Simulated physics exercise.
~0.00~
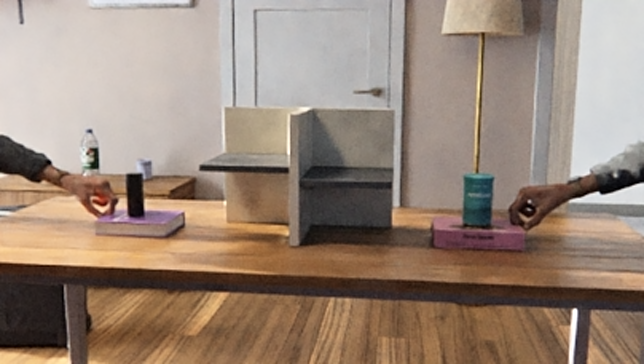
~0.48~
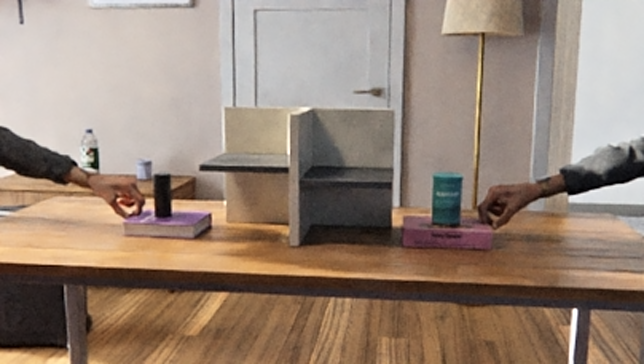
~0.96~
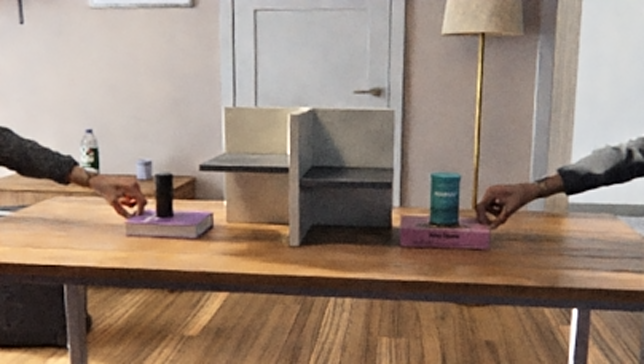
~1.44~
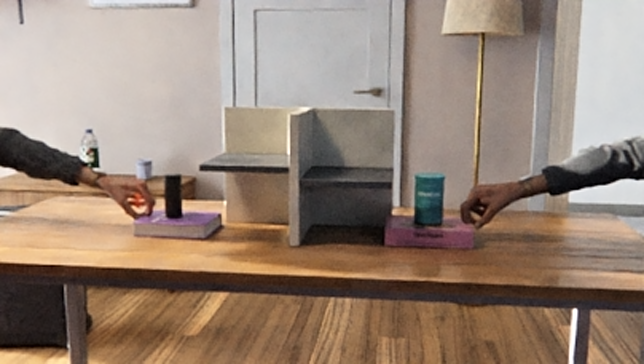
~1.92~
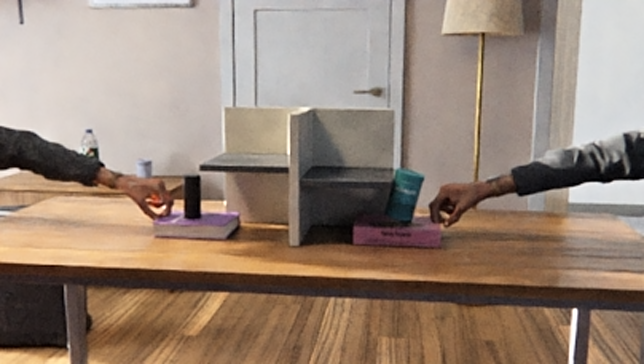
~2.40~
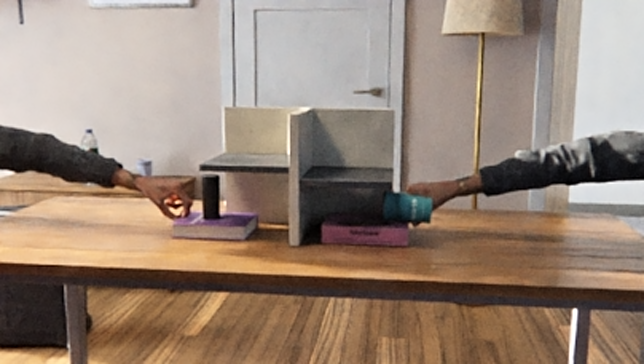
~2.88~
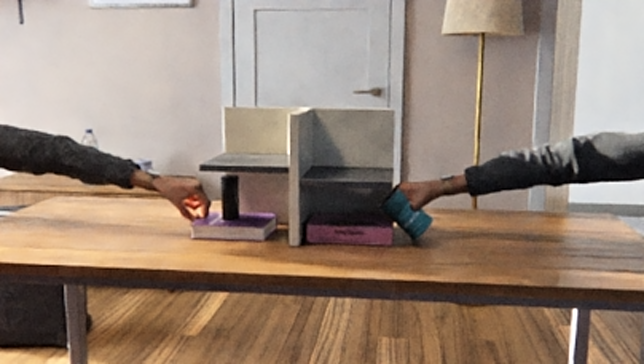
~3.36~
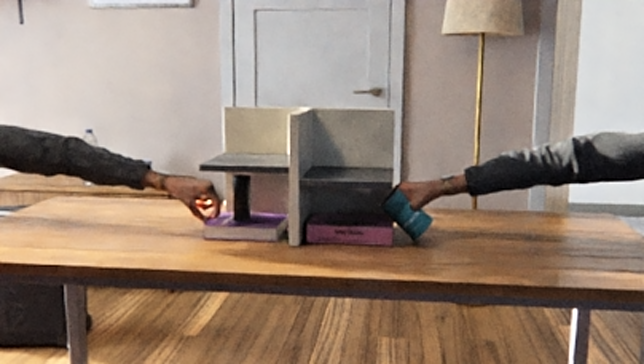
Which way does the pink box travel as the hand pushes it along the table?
The pink box moves to the left, going in under the low shelf.
